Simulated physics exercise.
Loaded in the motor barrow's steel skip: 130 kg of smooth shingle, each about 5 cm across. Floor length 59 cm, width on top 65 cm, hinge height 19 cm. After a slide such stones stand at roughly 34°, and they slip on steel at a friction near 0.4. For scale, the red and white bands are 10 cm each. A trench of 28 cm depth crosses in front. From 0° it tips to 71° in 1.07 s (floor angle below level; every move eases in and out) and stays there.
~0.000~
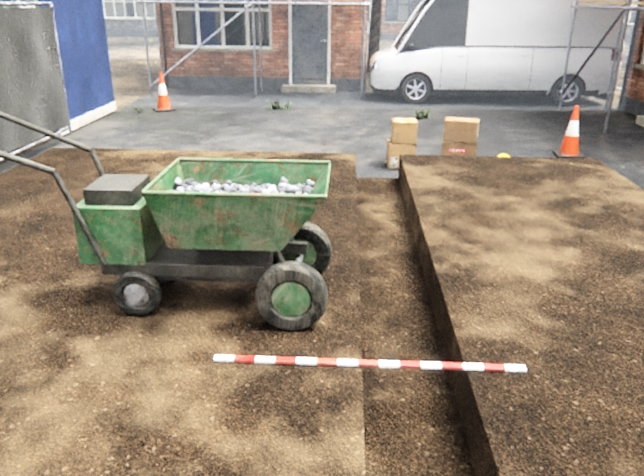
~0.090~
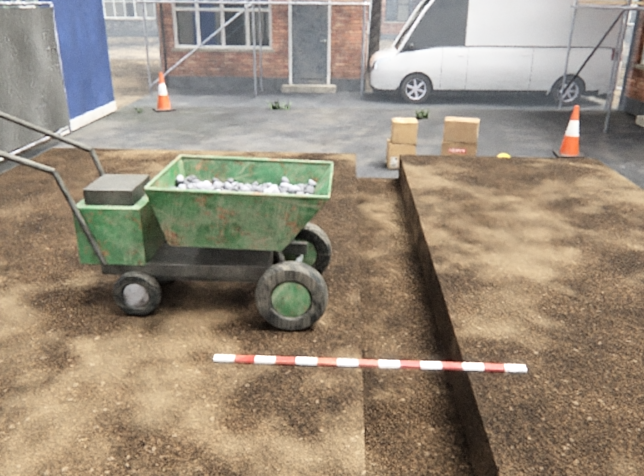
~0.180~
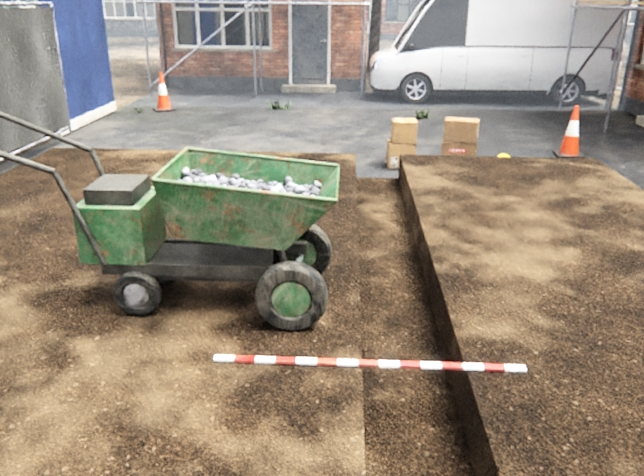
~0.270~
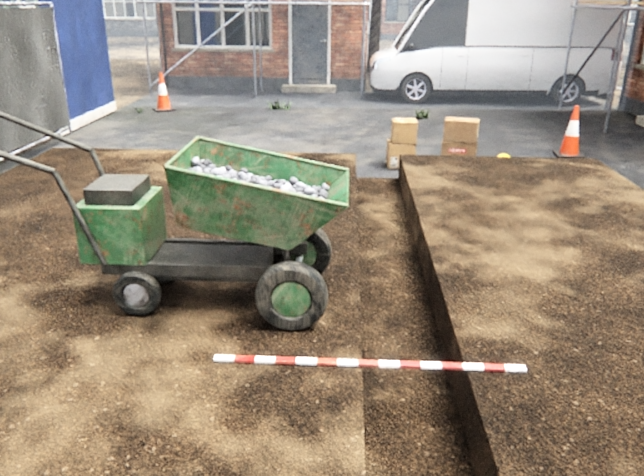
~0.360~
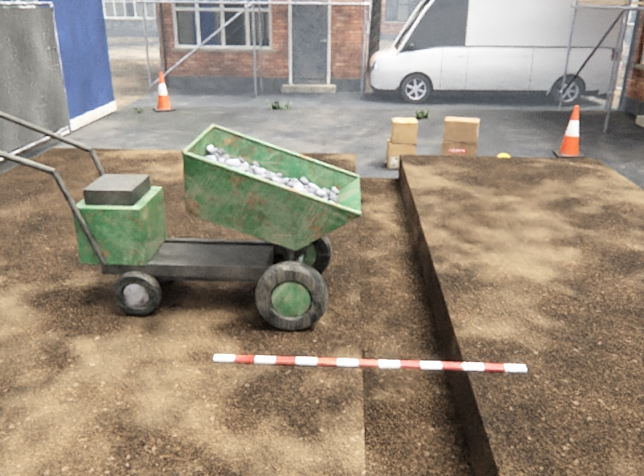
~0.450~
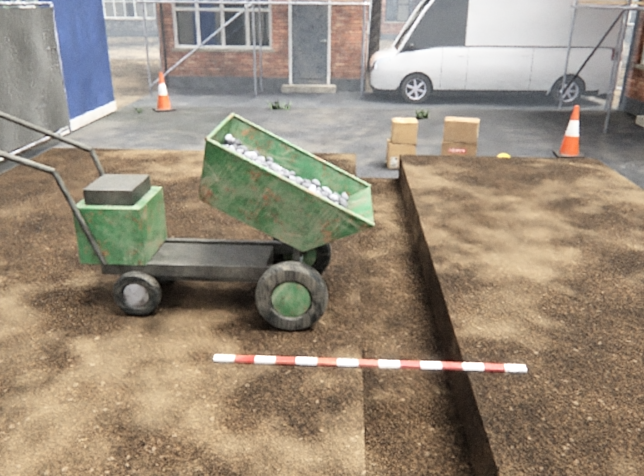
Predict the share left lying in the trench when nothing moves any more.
Some 67 per cent of it.
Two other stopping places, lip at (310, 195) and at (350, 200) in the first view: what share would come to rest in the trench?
First some 85, then 40 per cent.
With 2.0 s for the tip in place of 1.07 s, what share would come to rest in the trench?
Then about 80 per cent.
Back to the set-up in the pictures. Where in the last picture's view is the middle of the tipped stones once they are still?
Their middle is at about (432, 333).
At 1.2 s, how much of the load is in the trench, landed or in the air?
About 30 per cent by then.
After 0.8 s the floor is at 60°; 100 % in the skip; the foremost stones are at (393, 253).
After 1.2 s the floor is at 71°; 61 % in the skip, 28 % in the trench, 11 % past the trench; the foremost stones are at (481, 305).
After 1.5 s the floor is at 71°; 21 % in the skip, 47 % in the trench, 33 % past the trench; the foremost stones are at (580, 290).
After 3.5 s the floor is at 71°; 0 % in the skip, 67 % in the trench, 33 % past the trench; the foremost stones are past the picture's edge.
